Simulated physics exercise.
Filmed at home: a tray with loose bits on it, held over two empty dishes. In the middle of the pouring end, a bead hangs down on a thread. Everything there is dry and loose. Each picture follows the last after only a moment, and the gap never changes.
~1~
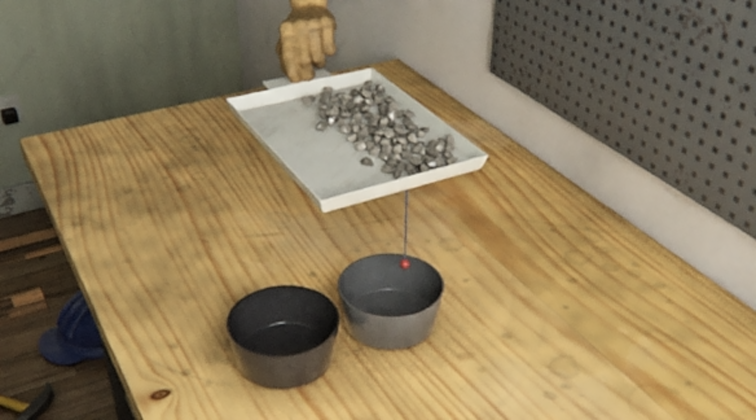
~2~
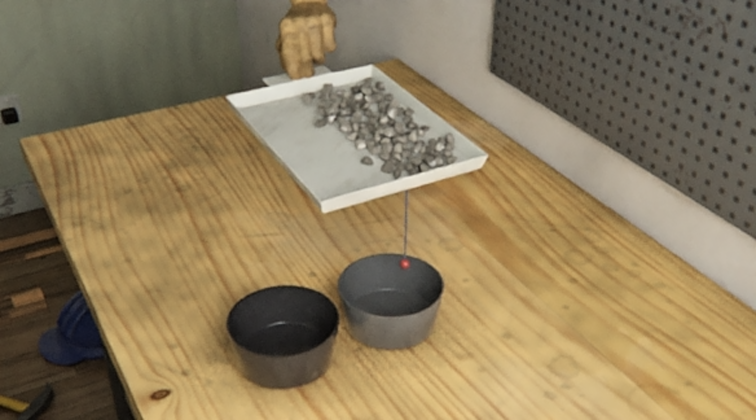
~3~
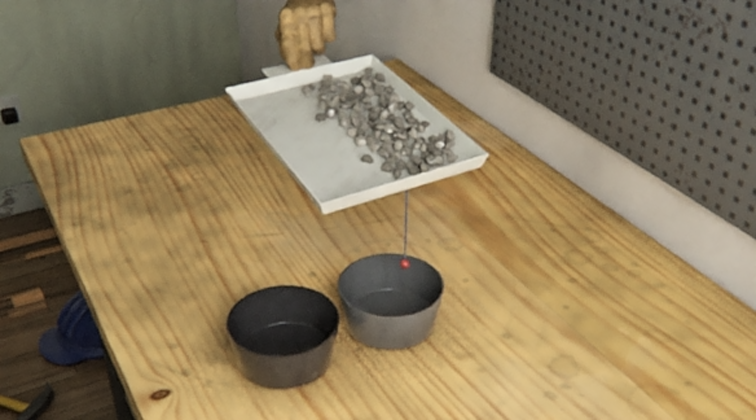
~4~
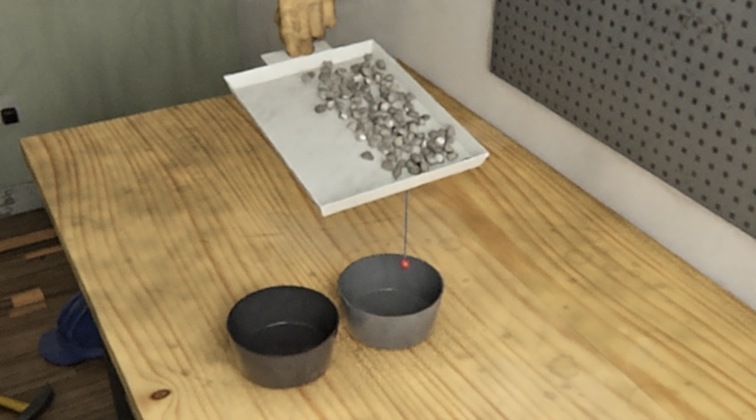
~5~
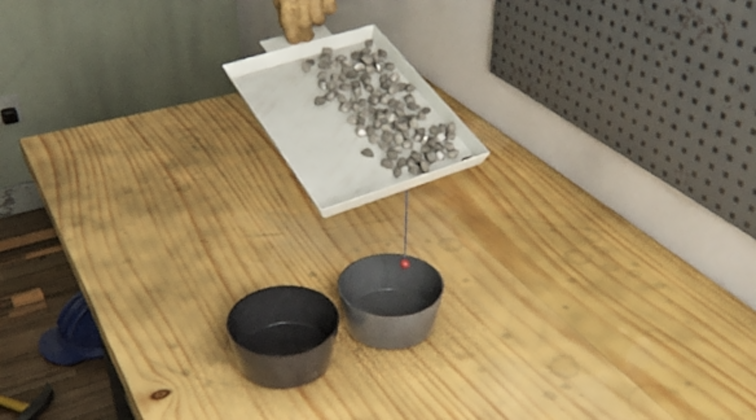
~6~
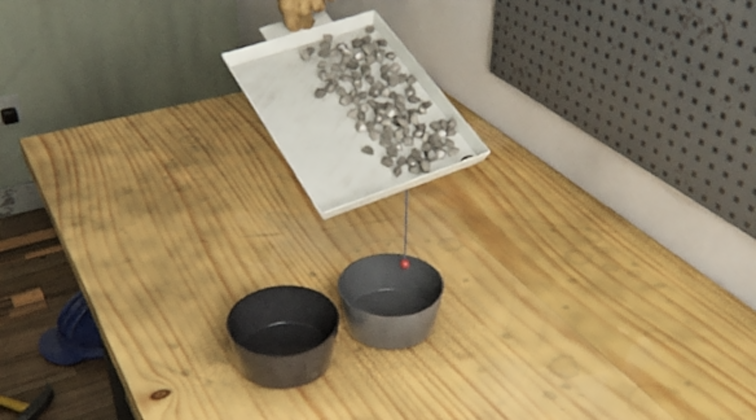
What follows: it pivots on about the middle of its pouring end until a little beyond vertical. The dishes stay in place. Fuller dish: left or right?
Right.
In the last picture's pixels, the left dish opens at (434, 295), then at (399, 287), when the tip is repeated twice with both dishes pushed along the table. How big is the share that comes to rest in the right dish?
Trial 1 around 0 percent, trial 2 around 0 percent.
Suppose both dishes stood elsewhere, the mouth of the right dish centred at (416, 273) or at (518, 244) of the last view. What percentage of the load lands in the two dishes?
First case: Some 60 %; second case: Some 20 %.
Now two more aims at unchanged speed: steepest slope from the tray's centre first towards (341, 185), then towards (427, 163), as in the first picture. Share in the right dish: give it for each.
I'd say roughly 40 percent with the first slope, 0 percent with the other.
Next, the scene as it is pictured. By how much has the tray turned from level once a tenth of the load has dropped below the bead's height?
Around 75° of tilt.
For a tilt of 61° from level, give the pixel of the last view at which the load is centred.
Mark it at roughly (388, 173) in the final frame.
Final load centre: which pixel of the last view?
Near (374, 339).
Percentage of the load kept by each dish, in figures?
Per cent held at the end: Left dish 20, right dish 40.
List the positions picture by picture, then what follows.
Corners of the pouring end at (323, 197) and (481, 154), level; middle of the load at (387, 132), bits of gravel; left dish at (307, 367); right dish at (417, 328); bead on its thread at (405, 264), in the first frame.
Corners of the pouring end at (323, 198) and (481, 154), level; middle of the load at (387, 131), in the second frame.
Corners of the pouring end at (323, 200) and (482, 153), tipped barely, lowest at the left corner; middle of the load at (387, 126), in the third frame.
Corners of the pouring end at (324, 203) and (482, 152), tipped a little, lowest at the left corner; middle of the load at (388, 119), in the fourth frame.
Corners of the pouring end at (324, 206) and (483, 151), tipped a little, lowest at the left corner; middle of the load at (388, 112), in the fifth frame.
Corners of the pouring end at (324, 208) and (483, 150), tipped clearly, lowest at the left corner; middle of the load at (389, 106); left dish at (307, 367); right dish at (417, 328), in the sixth frame.
Soon, tray tipped steeply; nearly all on the tray; a stray few in the air.
A while on, tray tipped right over; a small part on the tray; a small part in the left dish; about a quarter in the right dish; about a third outside both; a small part in the air.
Towards the end, tray tipped past a quarter turn; about a quarter in the left dish; about a third in the right dish; about a third outside both.
Finally, tray tipped past a quarter turn; about a quarter in the left dish; about a third in the right dish; about a third outside both.
